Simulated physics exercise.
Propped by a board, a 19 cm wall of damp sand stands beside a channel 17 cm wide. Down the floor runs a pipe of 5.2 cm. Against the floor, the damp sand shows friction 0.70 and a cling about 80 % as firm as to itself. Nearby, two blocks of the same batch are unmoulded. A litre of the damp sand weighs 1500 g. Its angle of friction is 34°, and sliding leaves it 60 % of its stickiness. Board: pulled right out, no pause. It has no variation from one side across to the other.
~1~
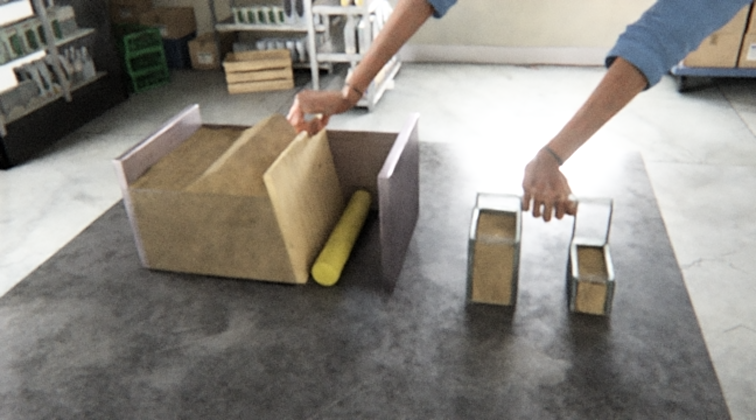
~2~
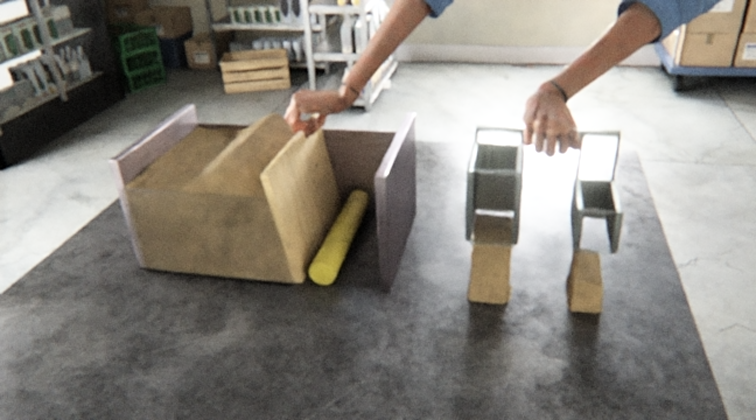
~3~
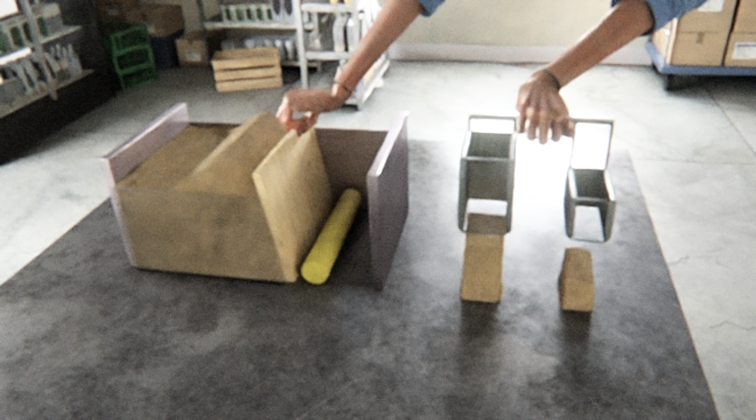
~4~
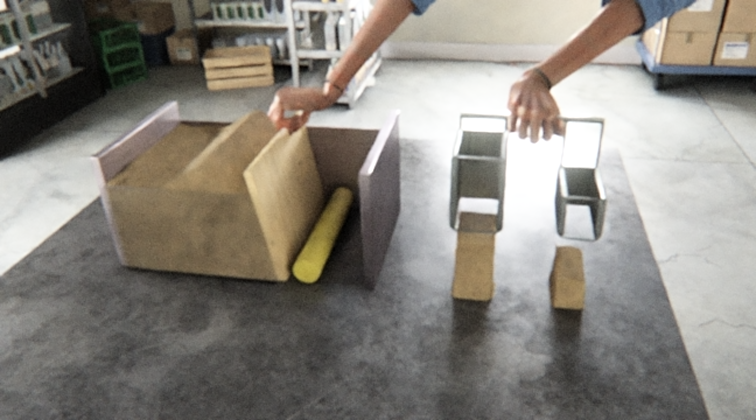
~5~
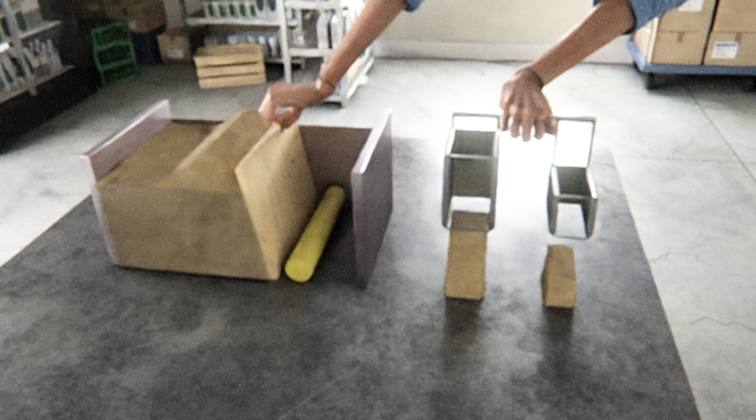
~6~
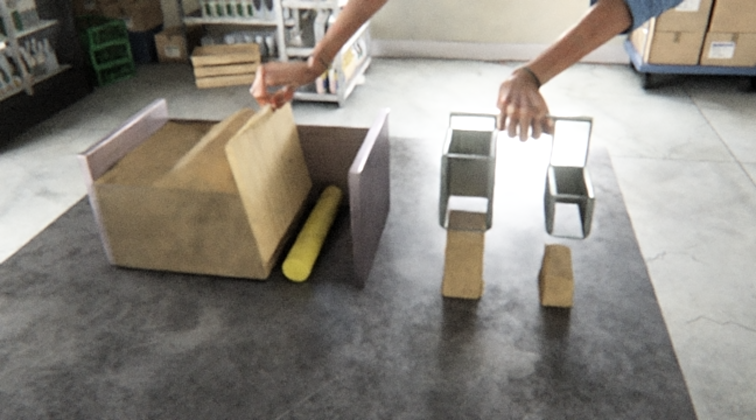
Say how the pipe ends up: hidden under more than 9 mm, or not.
The pipe ends up not deeply hidden.
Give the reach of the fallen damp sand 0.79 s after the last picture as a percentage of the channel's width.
About 0 %.
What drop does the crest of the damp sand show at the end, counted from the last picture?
Roughly 0.0 cm.
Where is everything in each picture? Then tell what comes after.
Top of the board at (269, 197), not yet moved; highest point of the damp sand at (214, 174); test blocks 13 cm, 6.3 cm high (left to right), in the first picture.
Top of the board at (266, 197), not yet moved; highest point of the damp sand at (210, 174); test blocks 13 cm, 6.3 cm high (left to right), in the second picture.
Top of the board at (258, 196), not yet moved; highest point of the damp sand at (202, 173); test blocks 13 cm, 6.3 cm high (left to right), in the third picture.
Top of the board at (249, 194), not yet moved; highest point of the damp sand at (193, 172); test blocks 13 cm, 6.3 cm high (left to right), in the fourth picture.
Top of the board at (241, 191), moved 5 mm; highest point of the damp sand at (185, 170); test blocks 13 cm, 6.3 cm high (left to right), in the fifth picture.
Top of the board at (231, 169), moved 4.7 cm; highest point of the damp sand at (182, 170); test blocks 13 cm, 6.3 cm high (left to right), in the sixth picture.
Another 0.23 s on from the sixth picture, the face still stands and nothing lies on the pipe.
Another 0.51 s on from the sixth picture, the face still stands and nothing lies on the pipe.
Another 0.79 s on from the sixth picture, the face still stands and nothing lies on the pipe.
Another 1.06 s on from the sixth picture, the face still stands and nothing lies on the pipe.
Another 1.11 s on from the sixth picture, at the end, the face still stands and nothing lies on the pipe.
